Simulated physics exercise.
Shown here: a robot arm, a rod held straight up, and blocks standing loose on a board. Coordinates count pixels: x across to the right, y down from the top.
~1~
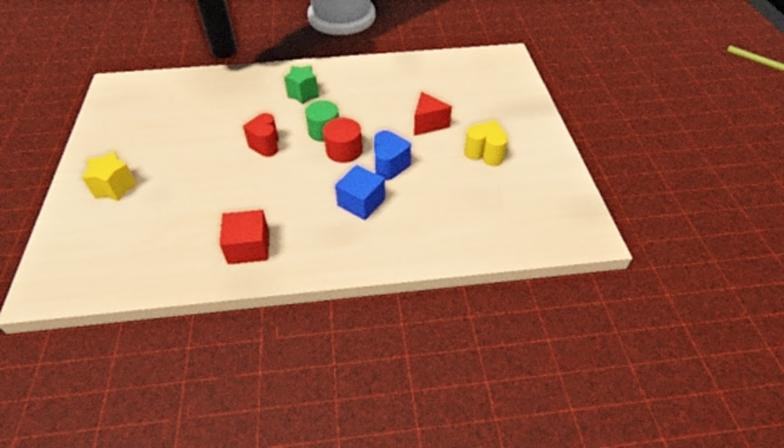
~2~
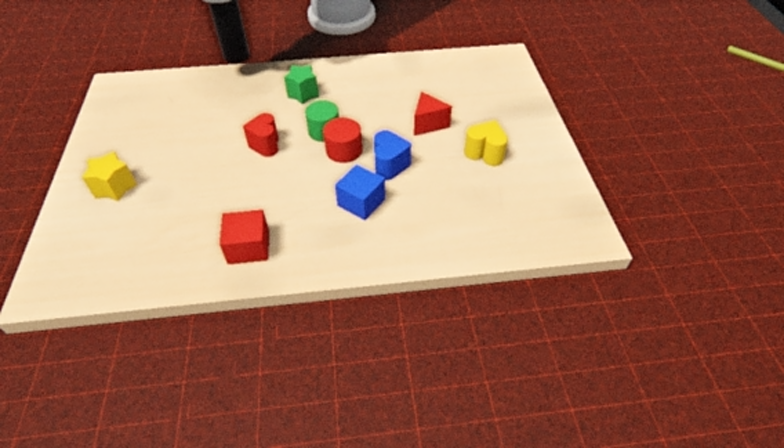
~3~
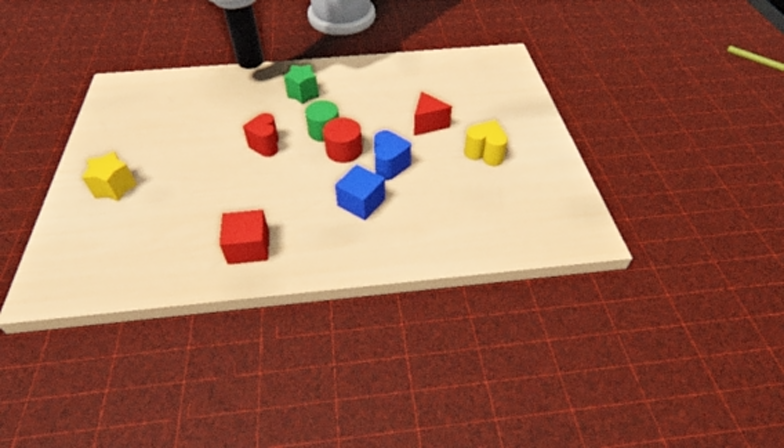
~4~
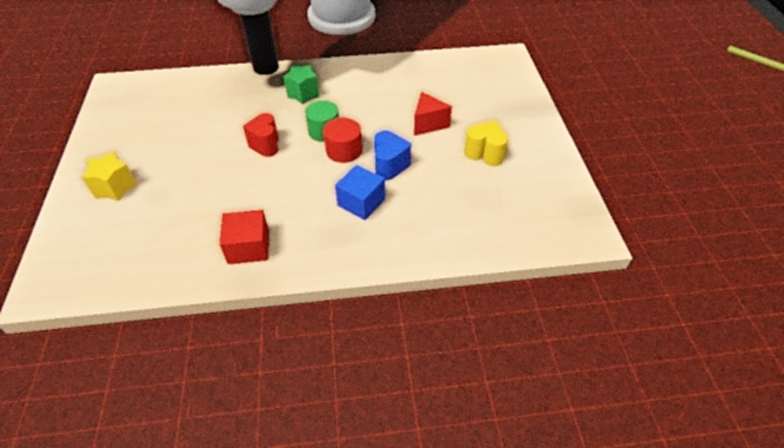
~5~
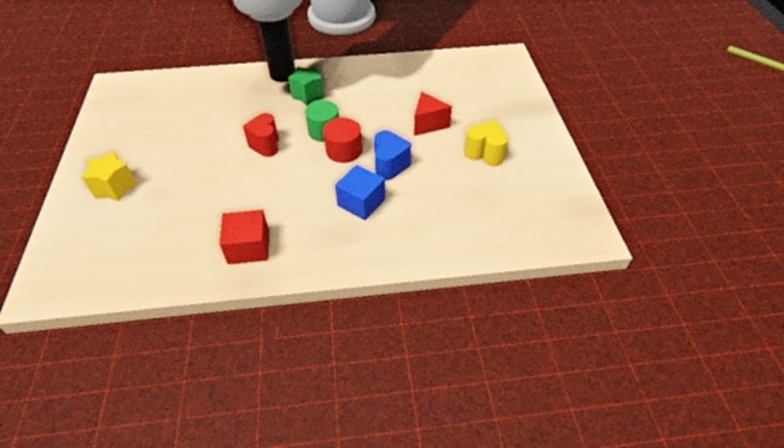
A robot arm moving a black upright rod rightward along the board's far edge, then nudging the green star block slightly right.
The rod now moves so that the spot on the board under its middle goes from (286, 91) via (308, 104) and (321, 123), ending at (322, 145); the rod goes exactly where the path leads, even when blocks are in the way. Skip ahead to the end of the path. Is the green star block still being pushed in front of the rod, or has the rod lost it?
Final position: To the side or behind.
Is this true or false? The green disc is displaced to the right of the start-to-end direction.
It is true.
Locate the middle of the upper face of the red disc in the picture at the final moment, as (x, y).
It will end up at (359, 156).
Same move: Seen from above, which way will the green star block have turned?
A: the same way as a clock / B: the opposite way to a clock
The one that fits is B, the opposite way to a clock.
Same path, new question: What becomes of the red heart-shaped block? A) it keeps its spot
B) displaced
Option A.
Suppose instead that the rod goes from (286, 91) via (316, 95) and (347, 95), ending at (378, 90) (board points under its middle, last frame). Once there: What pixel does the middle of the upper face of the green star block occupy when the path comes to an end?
It will end up at (381, 84).
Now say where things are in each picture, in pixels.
Lower end of the rod at (225, 52), tops of blocks, red heart-shaped block at (261, 124), green star block at (300, 73), green disc at (322, 110), red disc at (342, 129), blue heart-shaped block at (390, 144), in the first frame.
Rod at (237, 57), blocks as before, in the second frame.
Rod at (251, 62), blocks as before, in the third frame.
Rod at (266, 68), blocks as before, in the fourth frame.
Rod at (283, 75), red heart-shaped block at (261, 124), green star block at (305, 74), green disc at (322, 110), red disc at (342, 129), blue heart-shaped block at (390, 144), in the fifth frame.
What follows on the original path. One third of the way, rod at (306, 88); green star block at (331, 83), turned 15° anticlockwise.
Two thirds of the way, rod at (319, 107); green star block at (341, 88), turned 50° anticlockwise; green disc at (326, 120); red disc at (349, 138).
At the end, rod at (320, 129); red heart-shaped block not moved; green star block at (340, 88), turned 50° anticlockwise; green disc at (326, 144); red disc at (359, 156); blue heart-shaped block at (392, 145).
